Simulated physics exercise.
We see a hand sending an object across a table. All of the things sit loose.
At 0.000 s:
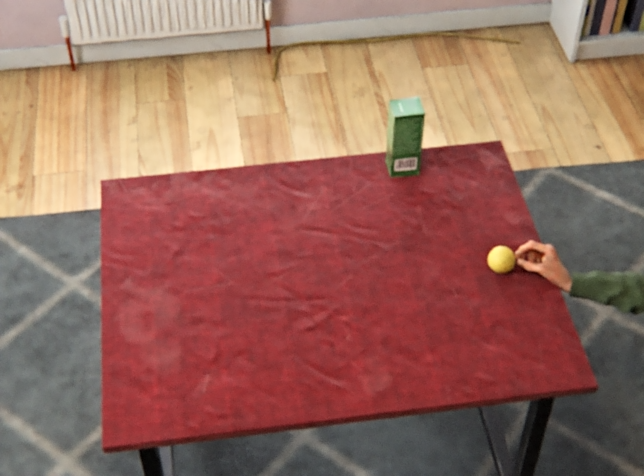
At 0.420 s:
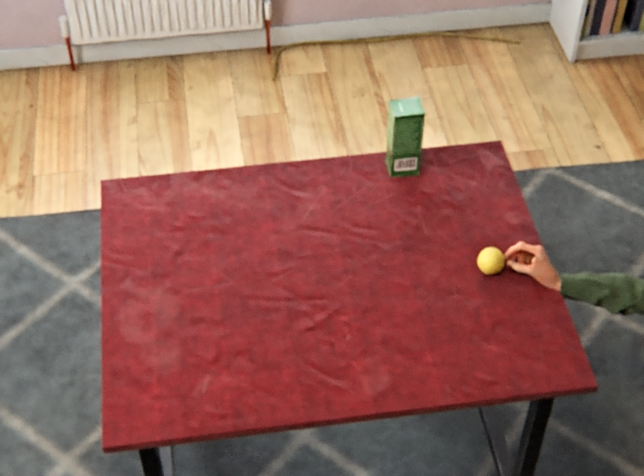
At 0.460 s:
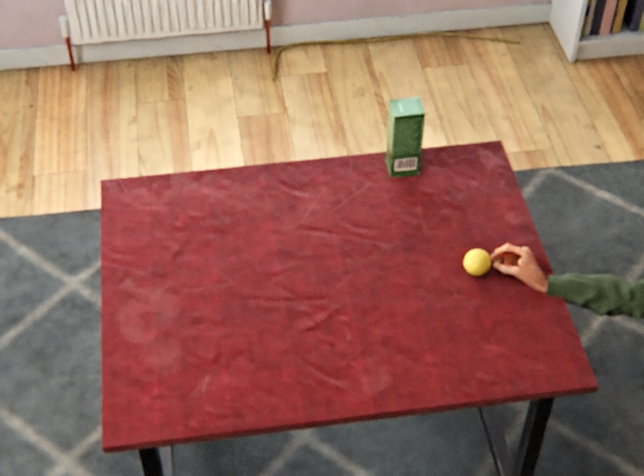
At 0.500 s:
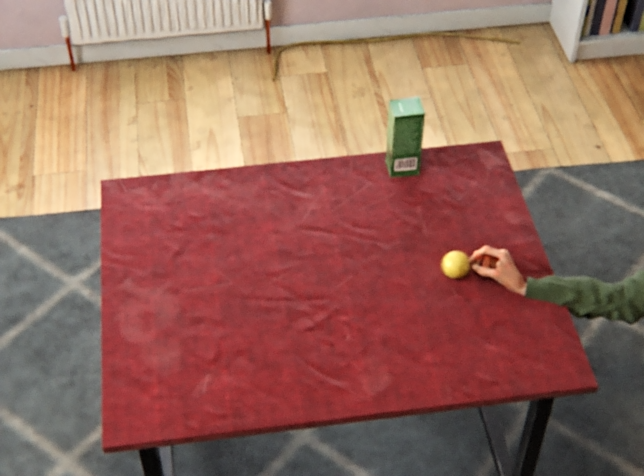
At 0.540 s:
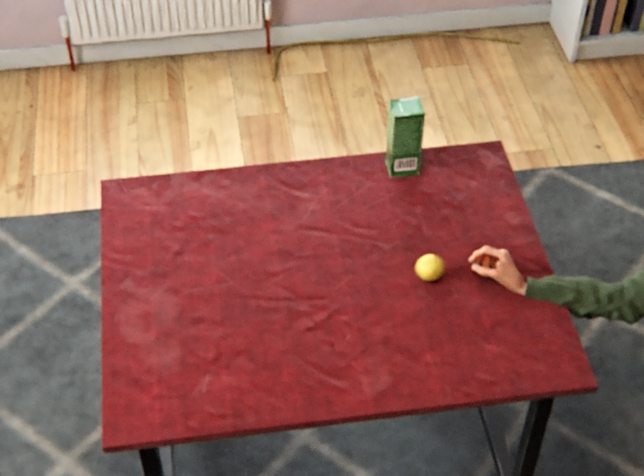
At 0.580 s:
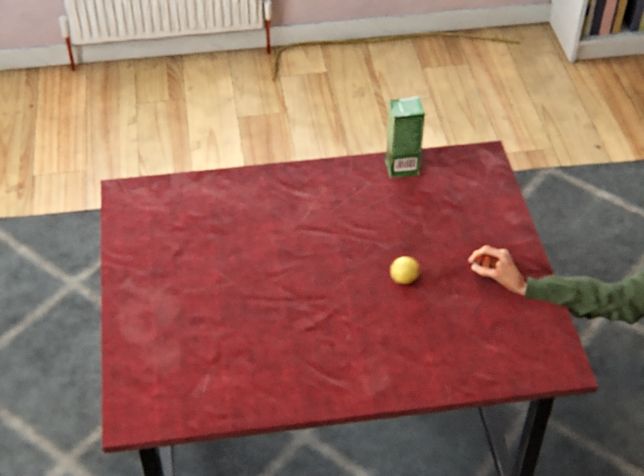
On a red table, a hand pushes a yellow lemon left and it rolls away.
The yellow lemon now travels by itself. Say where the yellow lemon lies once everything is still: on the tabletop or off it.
It leaves the table.
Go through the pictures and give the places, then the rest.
Under the hand; yellow lemon (502, 260), in the first frame.
Under the hand; yellow lemon (491, 261), in the second frame.
Under the hand; yellow lemon (478, 263), in the third frame.
Yellow lemon (456, 265), in the fourth frame.
Yellow lemon (431, 268) rolled about its own width, in the fifth frame.
Yellow lemon (405, 271) rolled well along, in the sixth frame.
After 0.88 s, yellow lemon rolled well along near (228, 291).
After 1.18 s, yellow lemon now off the table.
After 1.48 s, things are still on the move.
By the end (1.7 s), off the table, yellow lemon.
